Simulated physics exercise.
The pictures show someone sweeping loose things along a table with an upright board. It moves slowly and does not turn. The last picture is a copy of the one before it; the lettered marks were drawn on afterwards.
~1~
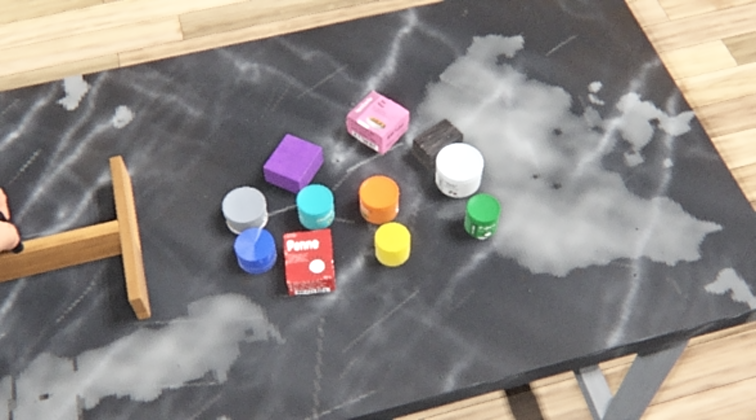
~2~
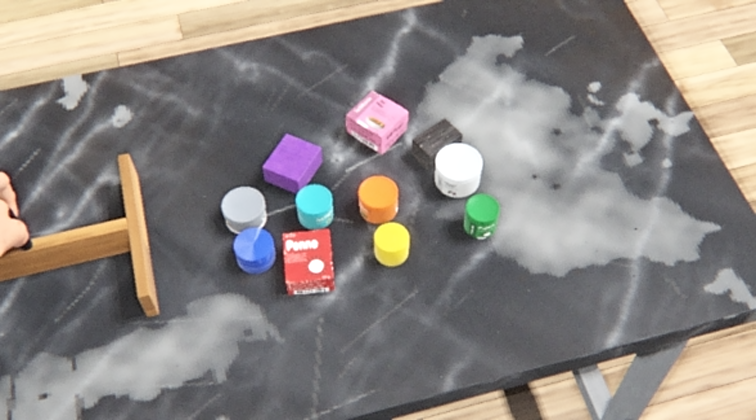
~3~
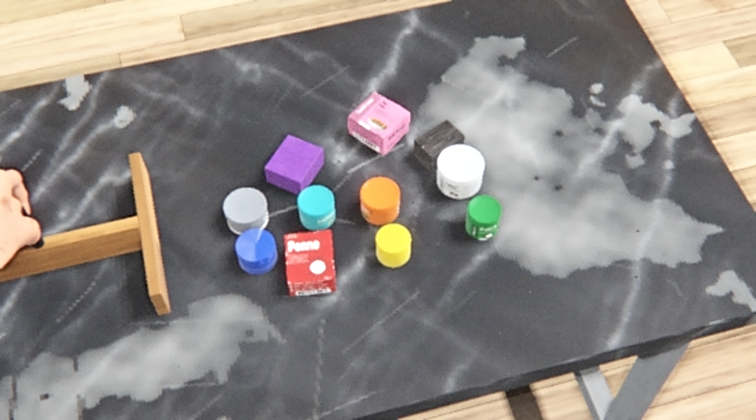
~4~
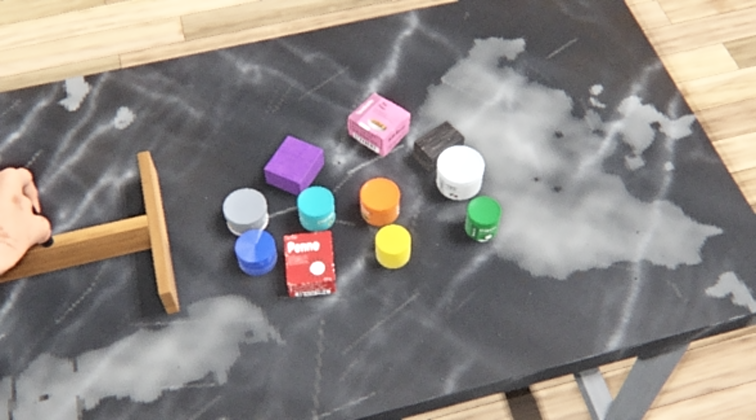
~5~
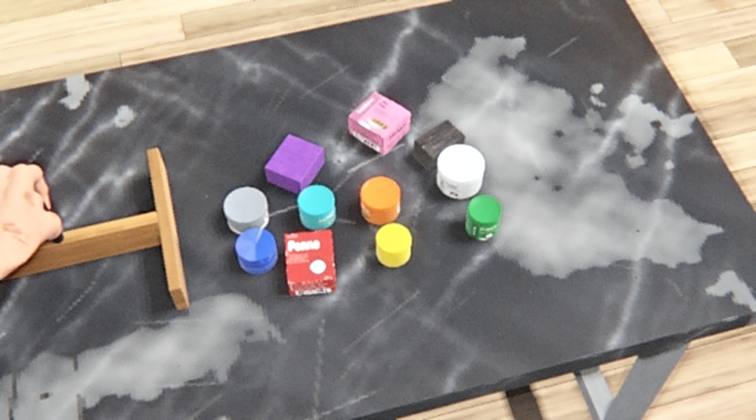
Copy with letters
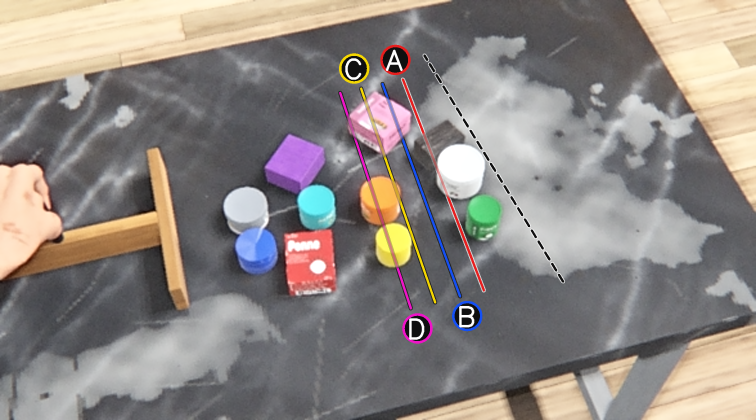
The clip shows a hand slowly pushing an upright wooden board a short way rightward along a dark marbled table, toward a group of colourful tubs, packets and blocks, which stay still and untouched while a gap remains.
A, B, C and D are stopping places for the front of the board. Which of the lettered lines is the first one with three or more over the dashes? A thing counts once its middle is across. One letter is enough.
As far as mark A.
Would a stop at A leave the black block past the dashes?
By then, yes.
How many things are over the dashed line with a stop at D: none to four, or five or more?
It has none across.
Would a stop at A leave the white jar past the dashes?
Yes.
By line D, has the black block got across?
No.
On the marked copy, A at (440, 176); B at (418, 181); C at (395, 187); D at (373, 192); the dashed line at (488, 159).
With A. Early on, board (264, 192); white jar (460, 172); green jar (483, 218); none across.
Further on, board (362, 170); white jar (485, 165); green jar (483, 218); none across.
At the end, board (437, 154); white jar (524, 154); black block (495, 135); four across.
As for the rest, B gets only one across; C gets only one across; D gets none across.
